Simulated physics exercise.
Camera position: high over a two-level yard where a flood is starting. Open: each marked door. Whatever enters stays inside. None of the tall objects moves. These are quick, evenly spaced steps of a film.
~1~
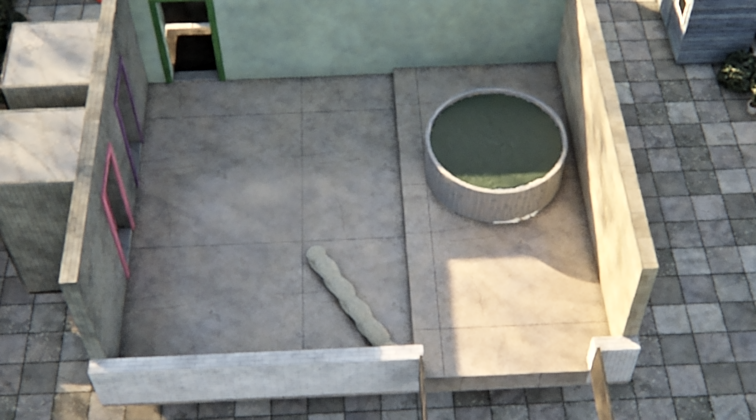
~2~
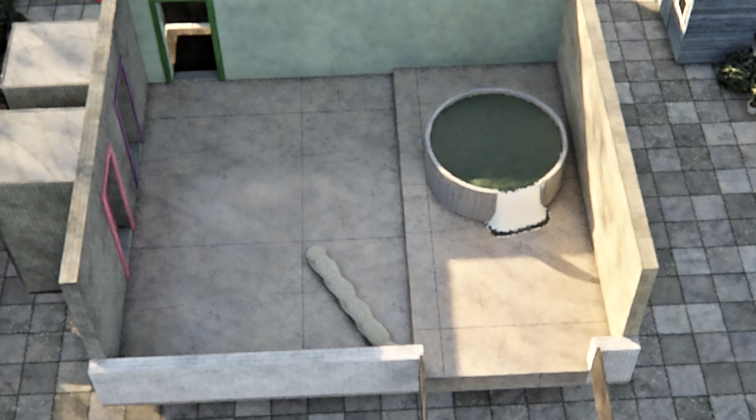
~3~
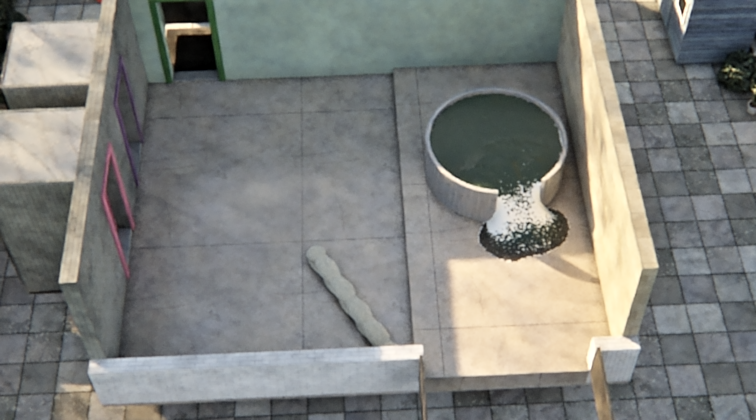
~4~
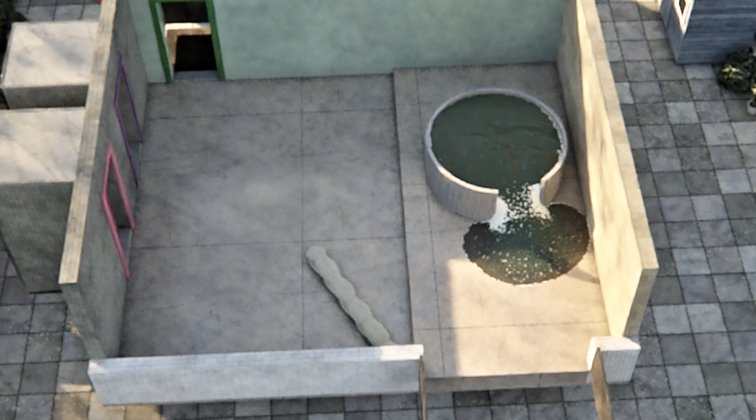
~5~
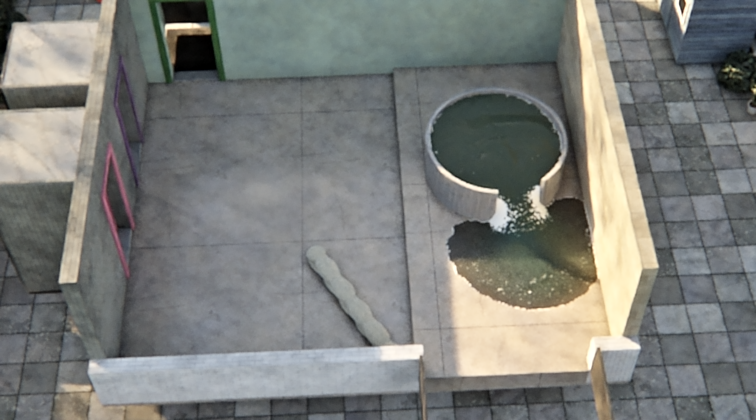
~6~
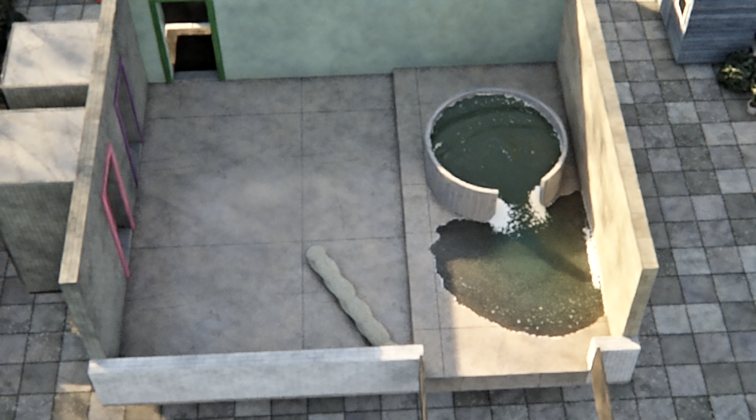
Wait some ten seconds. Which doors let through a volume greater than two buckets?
The pink door counts as not over; the green door counts as not over; the purple door counts as not over.
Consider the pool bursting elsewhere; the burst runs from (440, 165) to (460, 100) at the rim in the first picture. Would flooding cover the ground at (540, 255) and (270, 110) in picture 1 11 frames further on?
Untouched, then soaked.
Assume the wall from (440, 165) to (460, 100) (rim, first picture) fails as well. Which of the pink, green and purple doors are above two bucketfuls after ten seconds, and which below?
Result per door - pink door: Exceeds; green door: Exceeds; purple door: Exceeds.
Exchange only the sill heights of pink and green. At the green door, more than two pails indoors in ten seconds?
Observation - green door: Does not overflow.
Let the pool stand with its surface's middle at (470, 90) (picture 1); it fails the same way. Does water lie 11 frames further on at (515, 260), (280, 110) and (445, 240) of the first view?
First spot gets drenched, second spot stays unwetted, third spot gets drenched.
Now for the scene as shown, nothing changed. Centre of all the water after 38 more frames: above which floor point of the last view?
Roughly (502, 209) in the last picture.
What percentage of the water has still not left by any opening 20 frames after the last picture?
Roughly 74 parts in every hundred.
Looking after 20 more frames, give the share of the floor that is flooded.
Near 20 in a hundred.
A moment on, water covers 15 % of the floor; the pink door not reached, the green door not reached, the purple door not reached.
Next, water covers 20 % of the floor; the pink door not reached, the green door not reached, the purple door not reached.
Then, water covers 20 % of the floor; the pink door not reached, the green door not reached, the purple door not reached.
Later, water covers 25 % of the floor; the pink door not reached, the green door not reached, the purple door not reached.
In the end, water covers 25 % of the floor; the pink door not reached, the green door not reached, the purple door not reached.
